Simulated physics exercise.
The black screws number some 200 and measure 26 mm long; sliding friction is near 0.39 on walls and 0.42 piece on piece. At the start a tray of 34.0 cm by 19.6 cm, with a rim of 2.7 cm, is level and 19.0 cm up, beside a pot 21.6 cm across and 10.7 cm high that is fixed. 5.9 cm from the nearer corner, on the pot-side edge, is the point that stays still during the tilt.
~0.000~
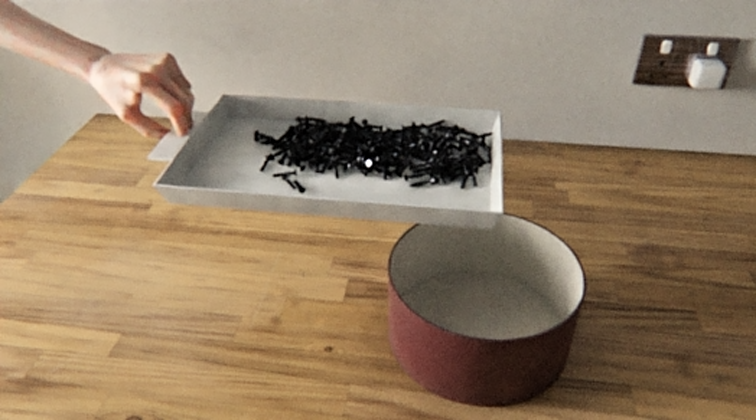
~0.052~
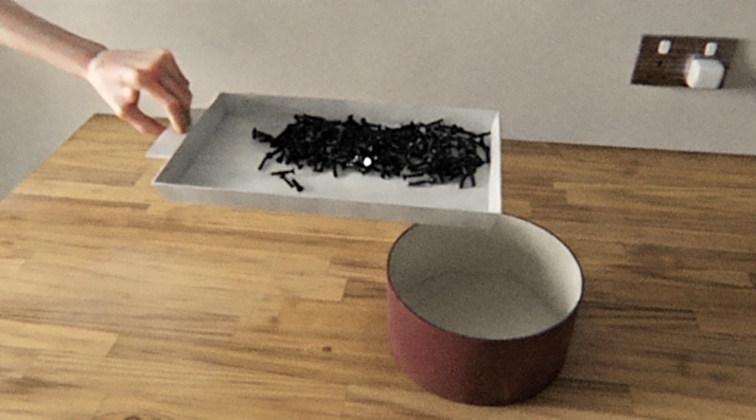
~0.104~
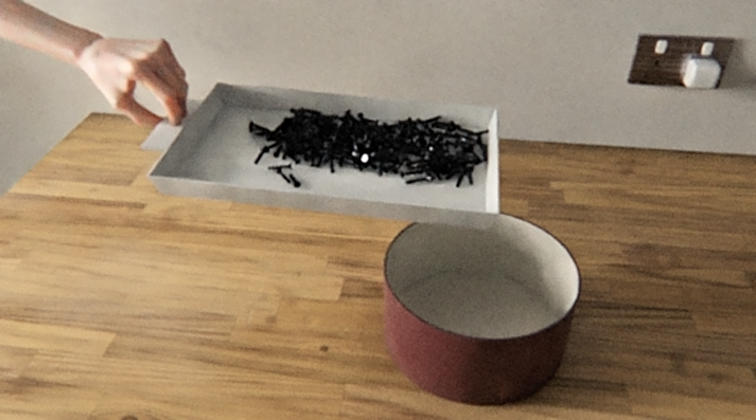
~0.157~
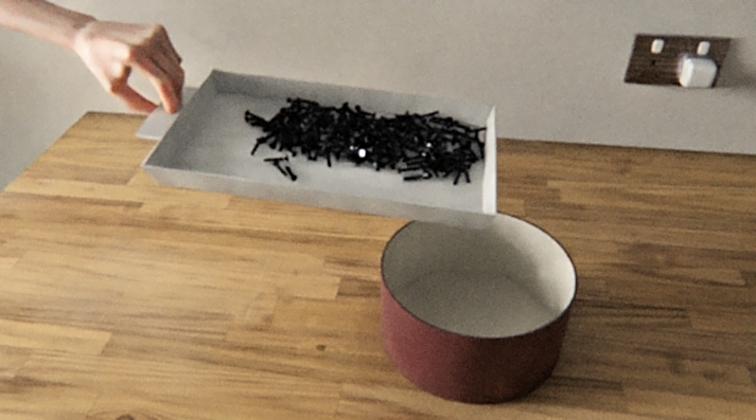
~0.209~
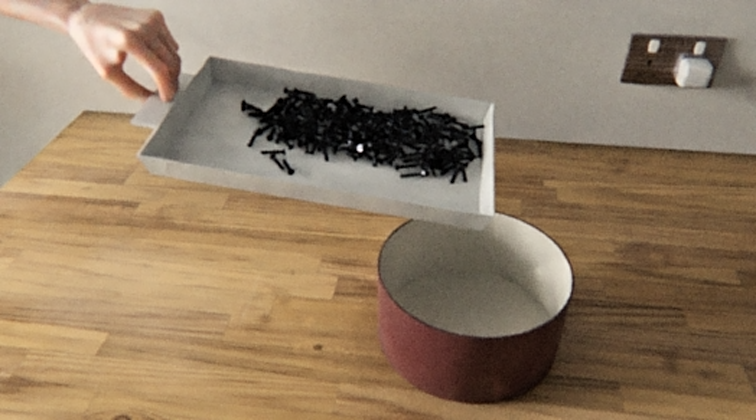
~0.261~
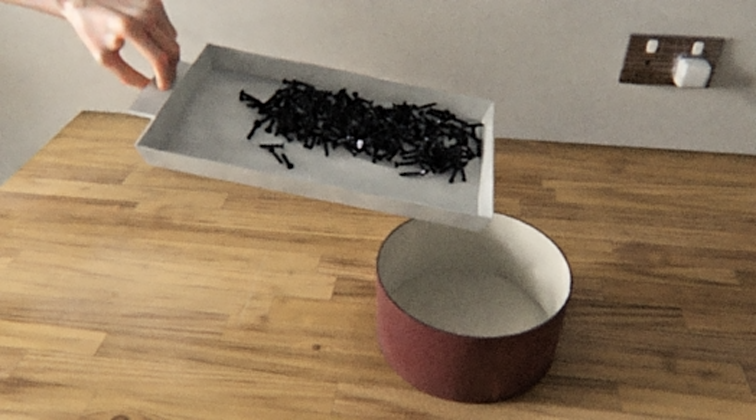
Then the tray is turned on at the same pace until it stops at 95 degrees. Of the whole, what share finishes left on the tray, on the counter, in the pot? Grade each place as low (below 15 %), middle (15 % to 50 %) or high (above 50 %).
Left on the tray - low; counter - low; pot - high.
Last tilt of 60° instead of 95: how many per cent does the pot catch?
That would give about 15 per cent.
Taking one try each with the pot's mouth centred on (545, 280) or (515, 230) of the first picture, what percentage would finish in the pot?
Try one: ~ 100 %; try two: ~ 45 %.
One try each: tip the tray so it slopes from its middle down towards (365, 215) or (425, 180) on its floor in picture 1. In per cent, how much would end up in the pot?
About 75 and 80 per cent.
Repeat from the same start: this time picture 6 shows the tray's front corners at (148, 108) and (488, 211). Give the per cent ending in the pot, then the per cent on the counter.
Final per cent - pot 95, counter 10.
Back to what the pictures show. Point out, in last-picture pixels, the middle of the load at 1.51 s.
At that moment the load's centre is around (487, 195).
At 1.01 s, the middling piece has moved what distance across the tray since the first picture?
Displacement on the tray: Roughly 14 cm.
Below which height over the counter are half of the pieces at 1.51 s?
Height: Around 20 cm.
Then, at 1.01 s, tilt 50 degrees; the tray holds 100 %, the pot 0 %.
Then, at 1.51 s, tilt 76 degrees; the tray holds 80 %, the pot 15 %.
Then, at 2.08 s, tilt 95 degrees; the tray holds 0 %, the pot 100 %.
By 2.6 s all is still; tray 0 %, counter 0 %, pot 100 %.
